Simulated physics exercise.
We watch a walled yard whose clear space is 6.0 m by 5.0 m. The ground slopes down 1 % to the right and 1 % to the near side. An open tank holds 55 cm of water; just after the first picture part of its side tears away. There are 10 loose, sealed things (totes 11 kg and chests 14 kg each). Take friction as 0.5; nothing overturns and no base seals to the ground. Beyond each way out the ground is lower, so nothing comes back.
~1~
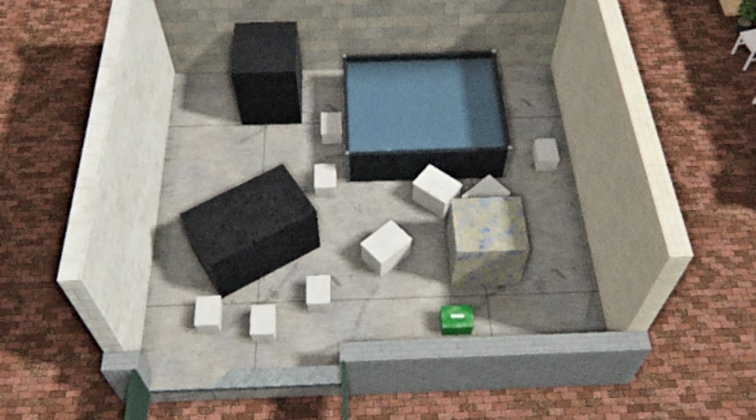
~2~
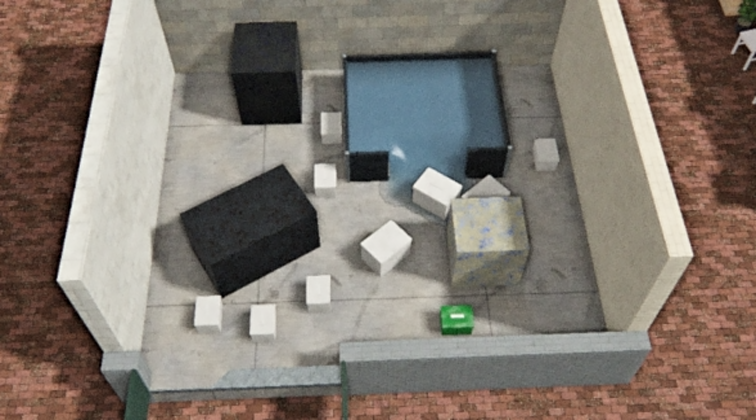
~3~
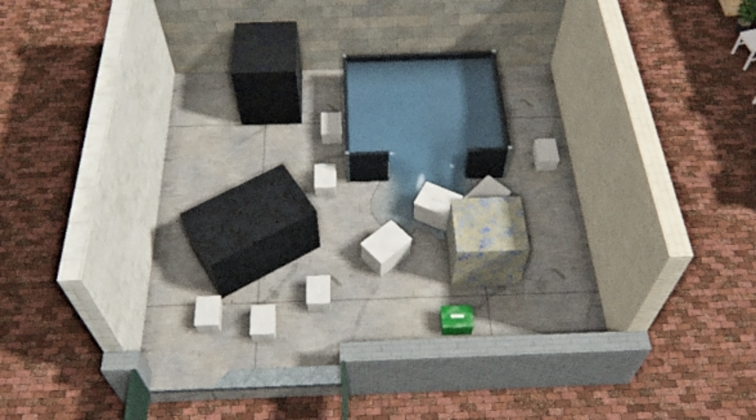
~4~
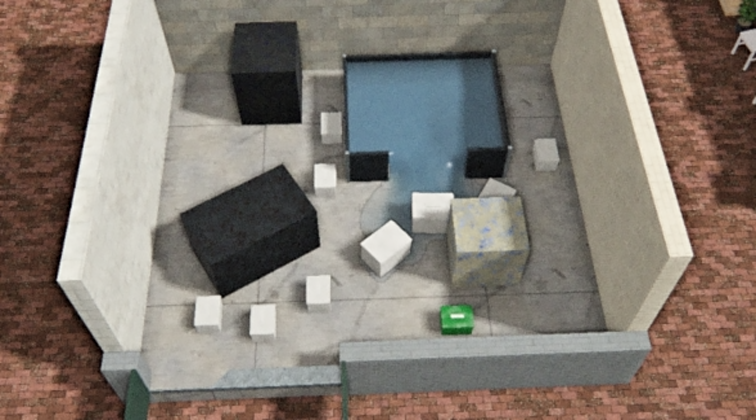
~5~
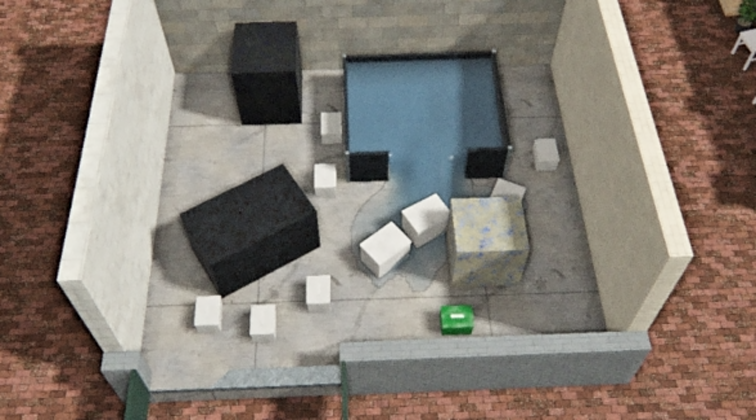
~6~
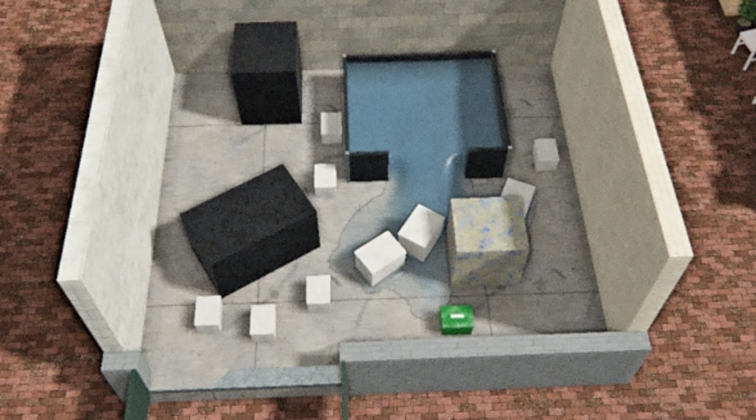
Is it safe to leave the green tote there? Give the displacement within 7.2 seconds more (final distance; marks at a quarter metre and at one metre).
Green tote gets carried off.
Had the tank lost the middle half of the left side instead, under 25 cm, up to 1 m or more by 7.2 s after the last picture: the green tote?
Then the green tote holds its place.
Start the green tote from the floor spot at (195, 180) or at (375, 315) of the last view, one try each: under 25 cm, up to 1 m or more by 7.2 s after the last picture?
In turn: It stays put; it ends far away.
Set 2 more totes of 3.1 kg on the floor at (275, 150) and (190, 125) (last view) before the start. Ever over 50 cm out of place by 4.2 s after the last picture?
In turn: Under, short of it.
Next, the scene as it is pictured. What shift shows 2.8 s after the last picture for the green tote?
About 120 cm.
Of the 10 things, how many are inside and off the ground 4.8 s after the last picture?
3 of them.
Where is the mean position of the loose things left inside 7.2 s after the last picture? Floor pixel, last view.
Near (367, 219).
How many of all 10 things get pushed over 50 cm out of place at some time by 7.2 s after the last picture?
7 of them.
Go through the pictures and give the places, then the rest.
The first picture shows the green tote at (457, 316), on the bottom; water covers 3.9 m2; 0 of 10 have shifted.
The second picture shows the green tote at (457, 316), on the bottom; 4.4 m2 under water; 0 of 10 have shifted.
The third picture shows the green tote at (457, 316) rests on the ground; 4.9 m2 under water; 1 of 10 have shifted.
The fourth picture shows the green tote at (457, 316) rests on the ground; 5.6 m2 under water; 2 of 10 have shifted.
The fifth picture shows the green tote at (457, 316), on the bottom; water covers 6.1 m2; 2 of 10 have shifted.
The sixth picture shows the green tote at (457, 316) rests on the ground; water covers 6.9 m2; 3 of 10 have shifted.
Then, 0.9 s after the last picture the green tote is near (487, 334), 0.4 m from its start, aground; 0 of 10 are out; 1 afloat.
Then, 2.8 s after the last picture the green tote is near (540, 274), 1.3 m from its start, afloat; 2 of 10 are out; 2 afloat.
Then, 4.8 s after the last picture the green tote is near (571, 207), 2.3 m from its start, afloat; 2 of 10 are out; 3 afloat.
Then, 7.2 s after the last picture the green tote is near (580, 256), 1.9 m from its start, afloat; 2 of 10 are out; 3 afloat.
